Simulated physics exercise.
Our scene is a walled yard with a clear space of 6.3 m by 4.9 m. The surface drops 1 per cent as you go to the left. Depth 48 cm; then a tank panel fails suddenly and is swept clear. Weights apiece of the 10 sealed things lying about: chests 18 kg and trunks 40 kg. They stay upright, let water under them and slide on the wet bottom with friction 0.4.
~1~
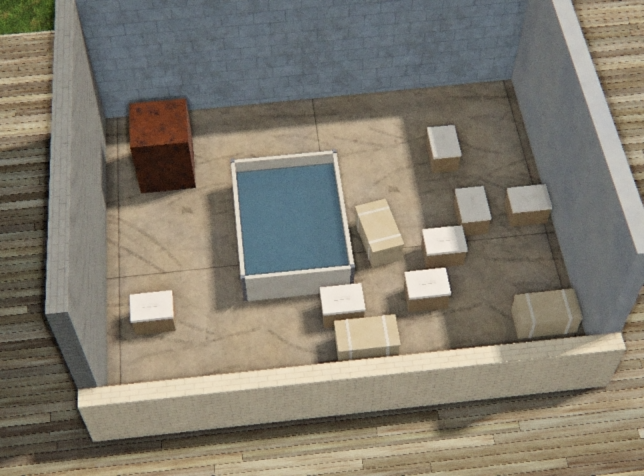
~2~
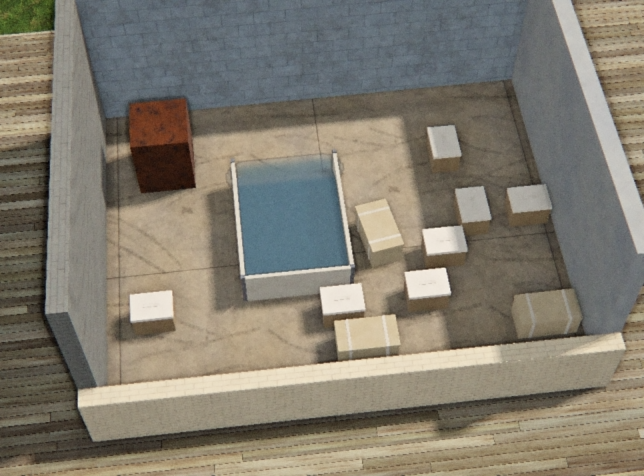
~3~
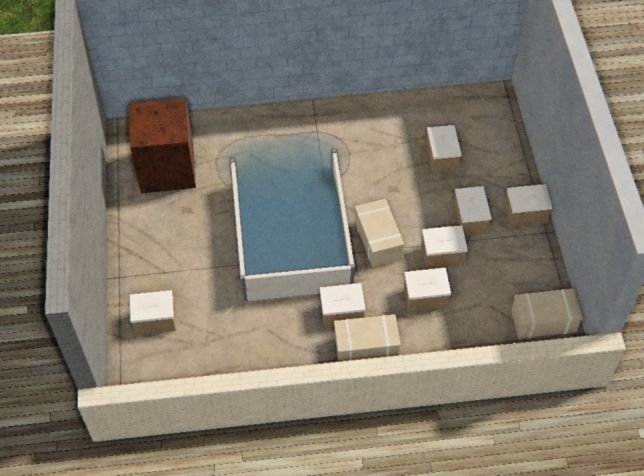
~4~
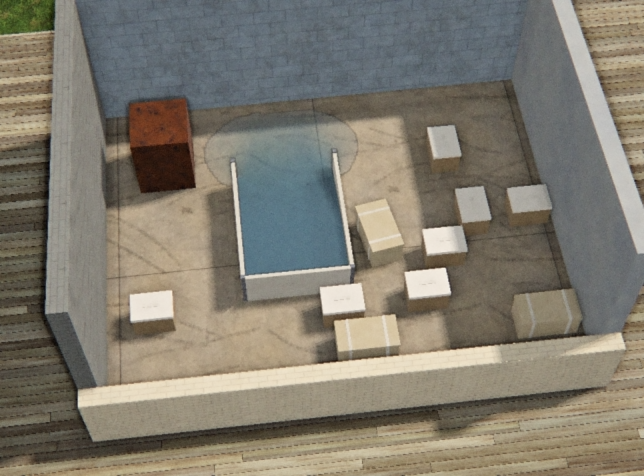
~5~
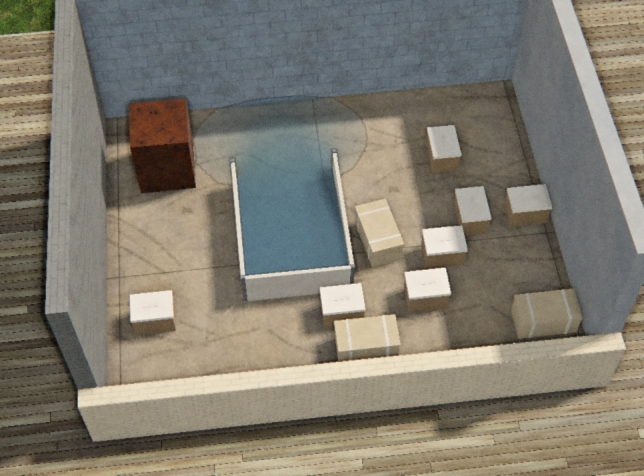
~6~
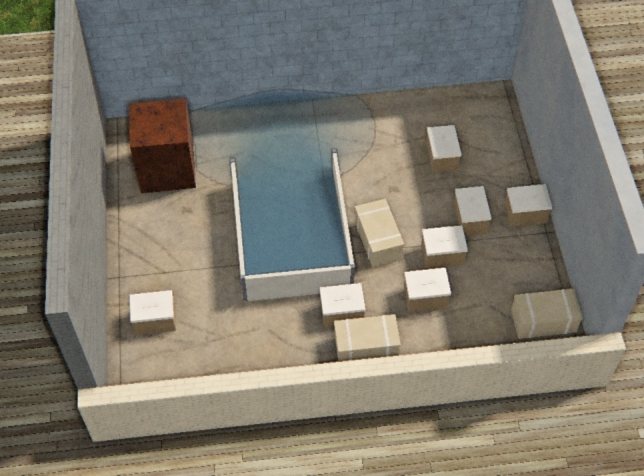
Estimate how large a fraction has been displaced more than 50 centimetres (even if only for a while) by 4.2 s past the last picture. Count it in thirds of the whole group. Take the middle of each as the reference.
Below a third of the group.
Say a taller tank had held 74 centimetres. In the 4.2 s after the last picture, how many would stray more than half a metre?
The answer would then be 3.
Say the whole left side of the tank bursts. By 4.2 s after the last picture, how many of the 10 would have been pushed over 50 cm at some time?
Then the count would be 1.
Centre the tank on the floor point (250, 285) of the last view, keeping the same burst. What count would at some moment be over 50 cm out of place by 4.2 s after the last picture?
Then the count would be 0.
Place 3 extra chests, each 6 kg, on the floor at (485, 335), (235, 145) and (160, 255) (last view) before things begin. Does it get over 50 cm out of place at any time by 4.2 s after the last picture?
First falls shy, second exceeds it, third exceeds it.
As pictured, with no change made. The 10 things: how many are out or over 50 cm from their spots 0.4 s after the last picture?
0 in all.
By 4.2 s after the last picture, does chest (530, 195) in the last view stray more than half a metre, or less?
Result: Above the line.
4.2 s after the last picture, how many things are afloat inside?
At that point I count 0.
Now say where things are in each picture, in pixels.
A chest at (152, 306), on the bottom; a trunk at (380, 225), on the bottom; water covers 2.7 m2; 0 of 10 have shifted, in the first frame.
A chest at (152, 306), on the bottom; a trunk at (380, 225) rests on the ground; water covers 3.4 m2; 0 of 10 have shifted, in the second frame.
A chest at (152, 306), on the bottom; a trunk at (380, 225), on the bottom; 4.2 m2 under water; 0 of 10 have shifted, in the third frame.
A chest at (152, 306), on the bottom; a trunk at (380, 225), on the bottom; water covers 5.2 m2; 0 of 10 have shifted, in the fourth frame.
A chest at (152, 306) rests on the ground; a trunk at (380, 225) rests on the ground; 6.2 m2 under water; 0 of 10 have shifted, in the fifth frame.
A chest at (152, 306) rests on the ground; a trunk at (380, 225) rests on the ground; 6.6 m2 under water; 0 of 10 have shifted, in the sixth frame.
Then, 0.4 s after the last picture 0 of 10 are over 50 cm from their spots; 0 afloat.
Then, 1.5 s after the last picture 0 of 10 are over 50 cm from their spots; 0 afloat.
Then, 2.8 s after the last picture 0 of 10 are over 50 cm from their spots; 0 afloat.
Then, 4.2 s after the last picture 2 of 10 are over 50 cm from their spots, and 2 have been at some point; 0 afloat.
